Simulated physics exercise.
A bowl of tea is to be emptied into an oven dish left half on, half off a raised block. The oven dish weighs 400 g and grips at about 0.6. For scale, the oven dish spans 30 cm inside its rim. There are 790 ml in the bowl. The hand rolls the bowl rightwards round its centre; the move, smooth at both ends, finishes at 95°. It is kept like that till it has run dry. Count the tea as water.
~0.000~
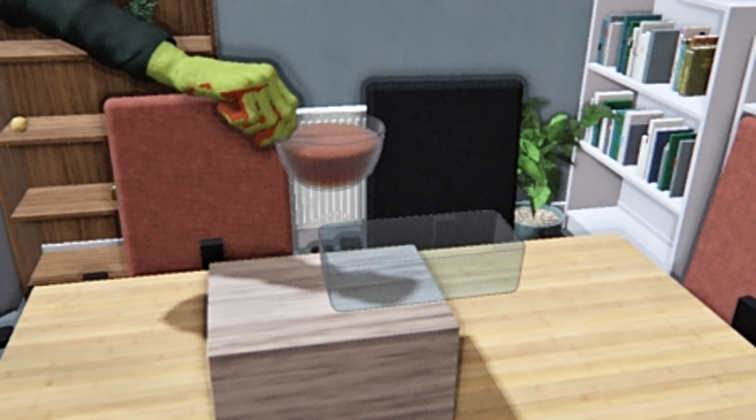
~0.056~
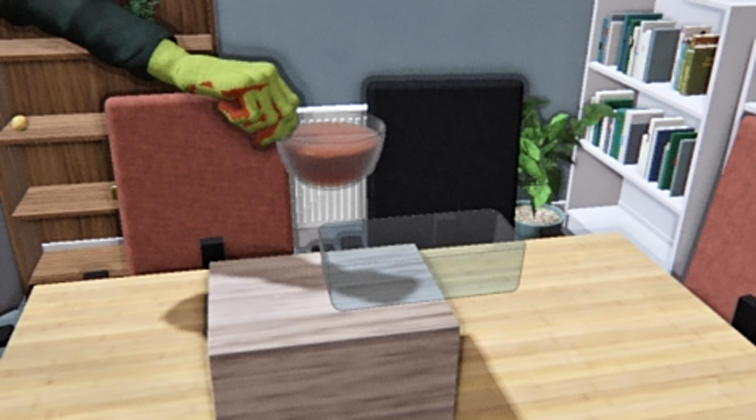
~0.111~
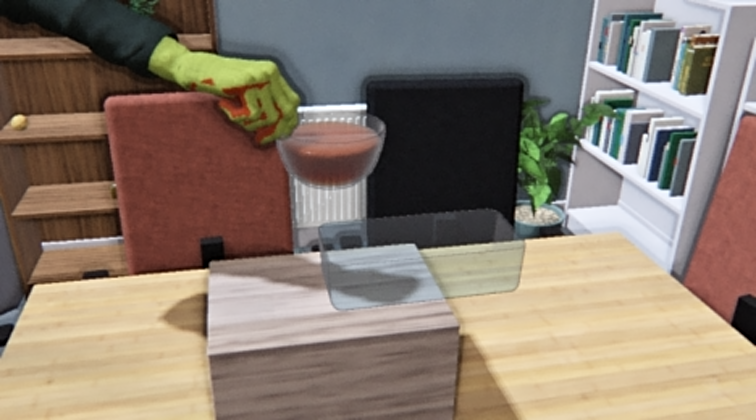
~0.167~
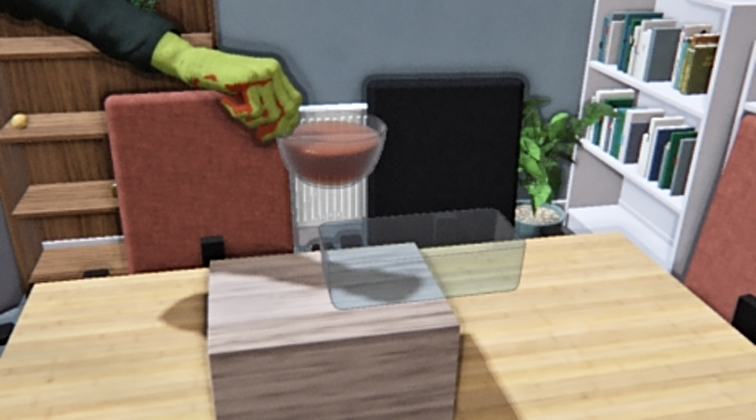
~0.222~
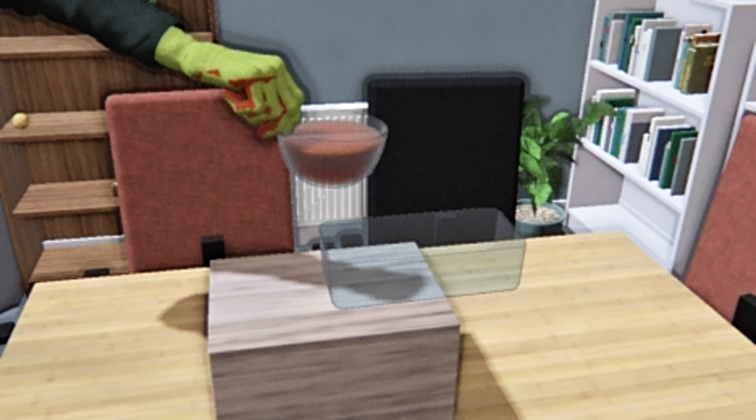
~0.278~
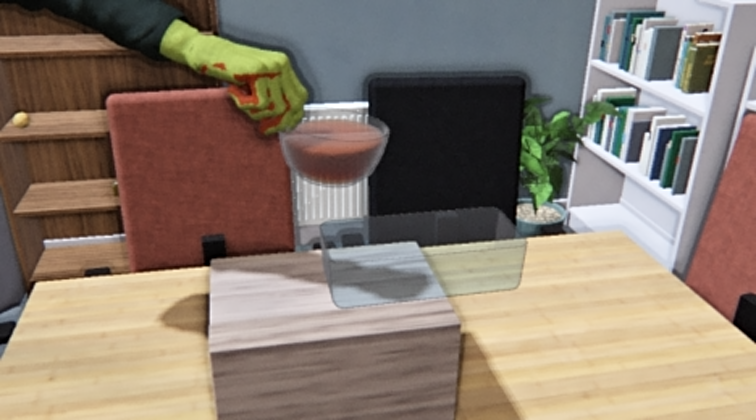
A gloved hand slowly tilts a glass bowl of tea slightly rightwards above an oven dish.
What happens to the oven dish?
The oven dish keeps its place.
Then, 0.81 s in, the tilt is 51° and 67 per cent is still to pour; the oven dish lies level with 8 per cent in it.
Then, 1.19 s in, the tilt is 84° and 13 per cent is still to pour; the oven dish lies level with 74 per cent in it.
Then, 1.60 s in, the tilt is 95° and 0 per cent is still to pour; the oven dish lies level with 98 per cent in it.
Then, 2.04 s in, the tilt is 95° and 0 per cent is still to pour; the oven dish lies level with 99 per cent in it.
Finally, the oven dish lies level with 99 per cent in it.
